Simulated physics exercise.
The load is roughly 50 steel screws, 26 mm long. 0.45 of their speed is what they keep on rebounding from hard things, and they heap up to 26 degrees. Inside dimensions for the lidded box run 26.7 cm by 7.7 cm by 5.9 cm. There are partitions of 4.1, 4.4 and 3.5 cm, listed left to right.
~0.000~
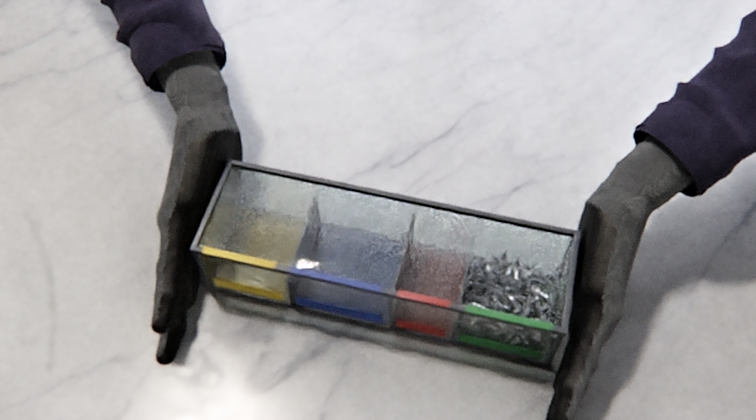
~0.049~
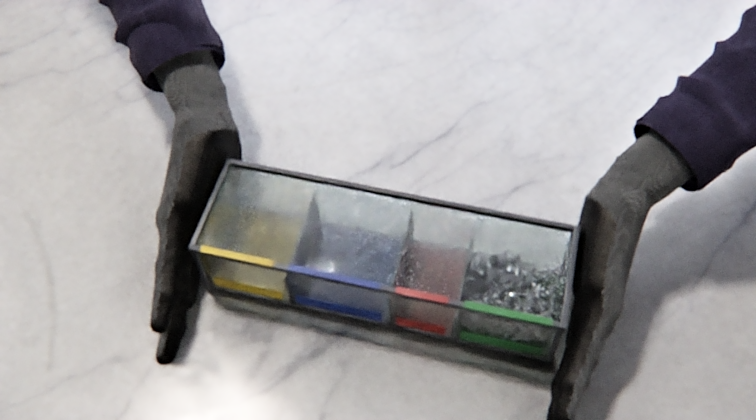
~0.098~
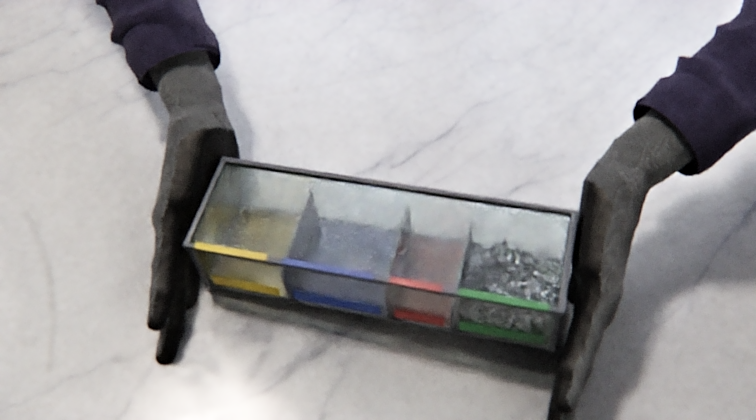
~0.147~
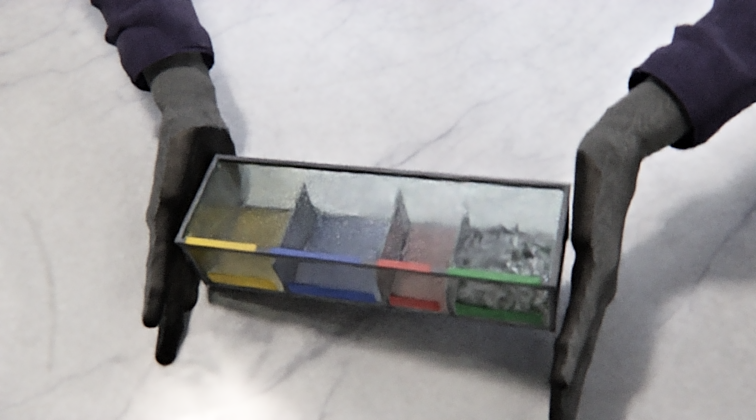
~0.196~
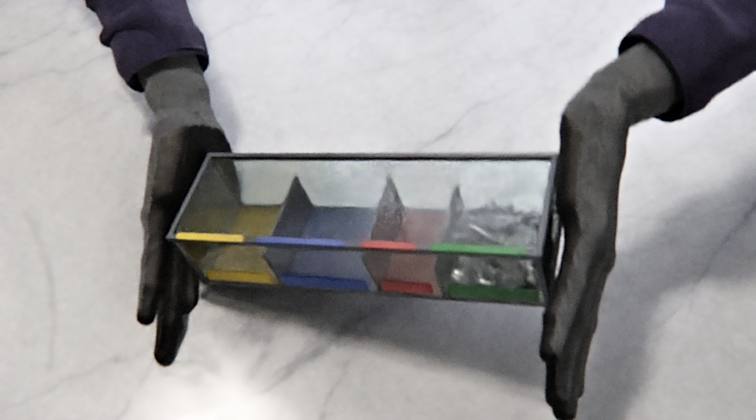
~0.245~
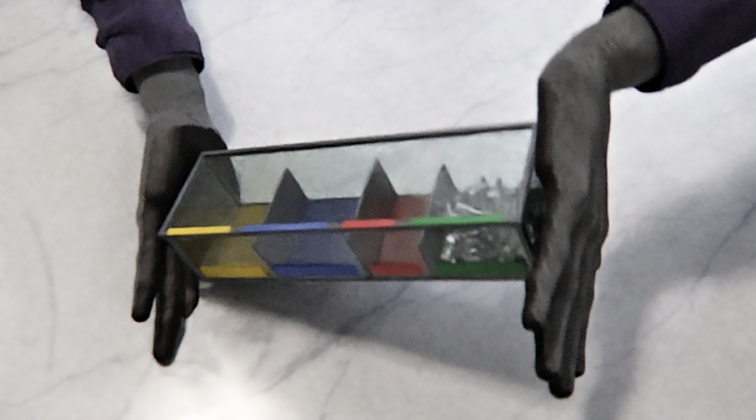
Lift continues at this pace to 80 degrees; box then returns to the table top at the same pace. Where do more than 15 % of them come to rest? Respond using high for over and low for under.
Red high, blue high, green high, yellow low.
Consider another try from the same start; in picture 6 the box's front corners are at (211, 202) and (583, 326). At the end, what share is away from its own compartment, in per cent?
Roughly 0 per cent.
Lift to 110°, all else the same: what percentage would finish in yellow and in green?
The yellow compartment would get 40 per cent and the green one 0 per cent.
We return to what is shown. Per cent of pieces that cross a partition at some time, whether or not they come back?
65 per cent or so.
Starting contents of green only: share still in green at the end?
Share retained: Some 40 per cent.
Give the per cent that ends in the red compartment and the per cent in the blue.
The red one gets 40 per cent and the blue one 25 per cent.
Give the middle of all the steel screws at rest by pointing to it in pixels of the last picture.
Roughly (431, 269).
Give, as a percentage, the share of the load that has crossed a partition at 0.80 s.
25 %.
After 0.80 s, tilt 78 degrees; red 25 %, green 75 %.
After 1.17 s, tilt 32 degrees; red 40 %, blue 25 %, green 35 %.
After 1.62 s, tilt 0 degrees; red 40 %, blue 25 %, green 35 %.
By 2.1 s all is still; red 40 %, blue 25 %, green 35 %, yellow 0 %.
